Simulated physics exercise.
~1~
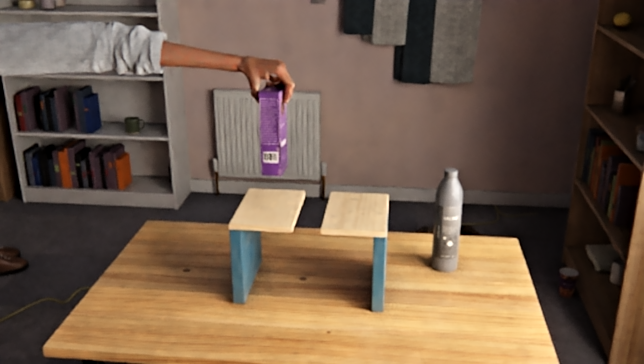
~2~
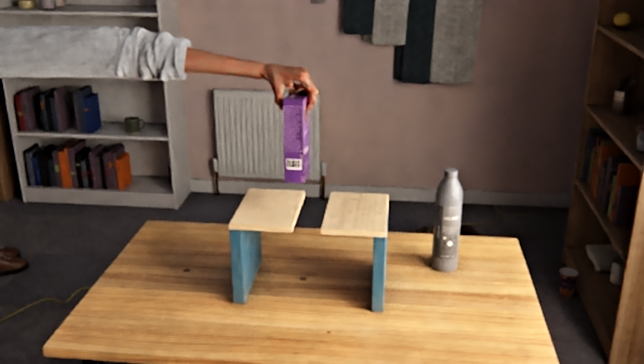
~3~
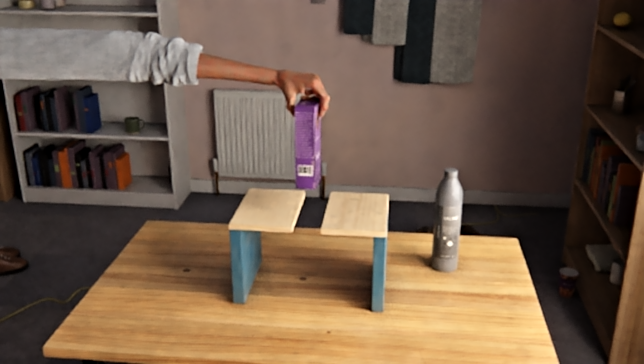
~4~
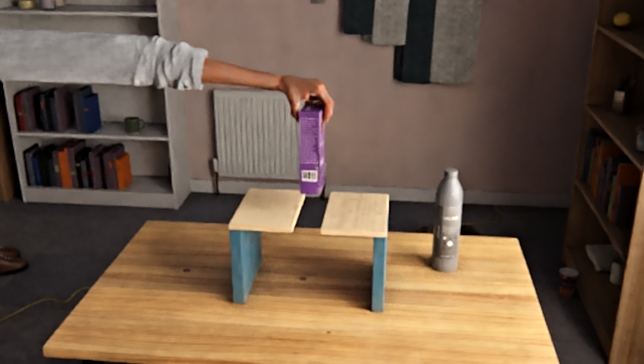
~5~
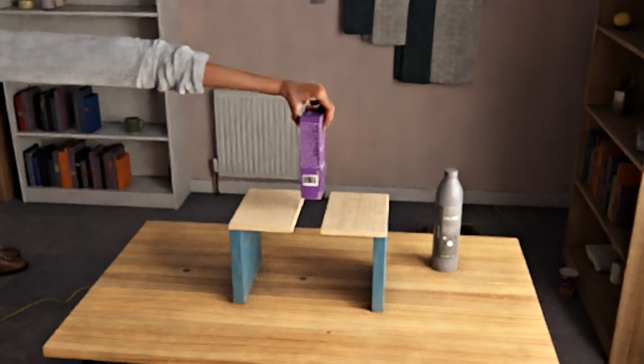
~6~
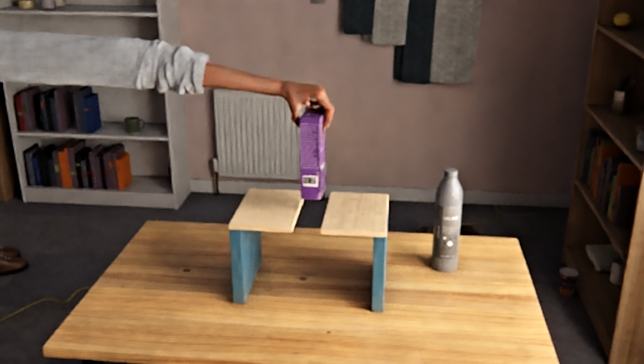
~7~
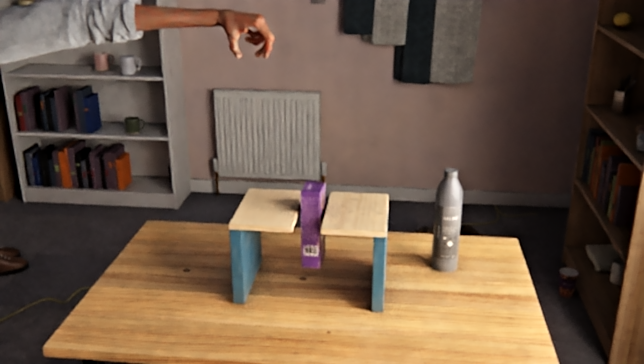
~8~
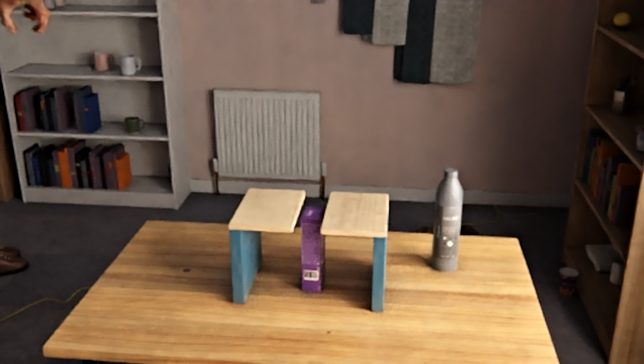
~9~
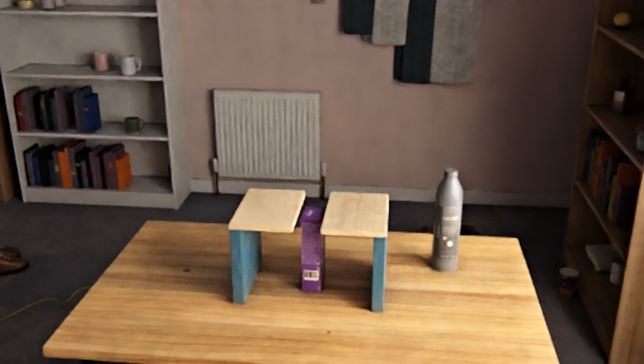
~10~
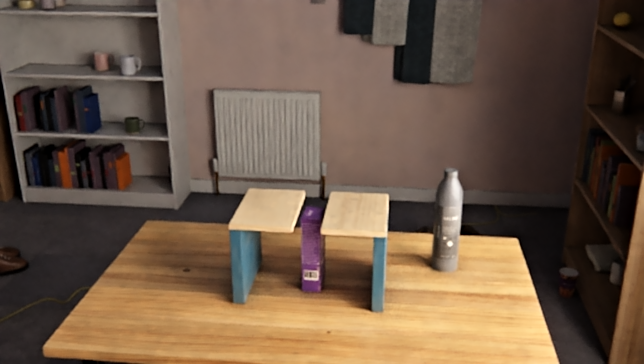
Purple carton held upright by a hand moving right over two ledges, then released, dropping through the gap and standing on the table.
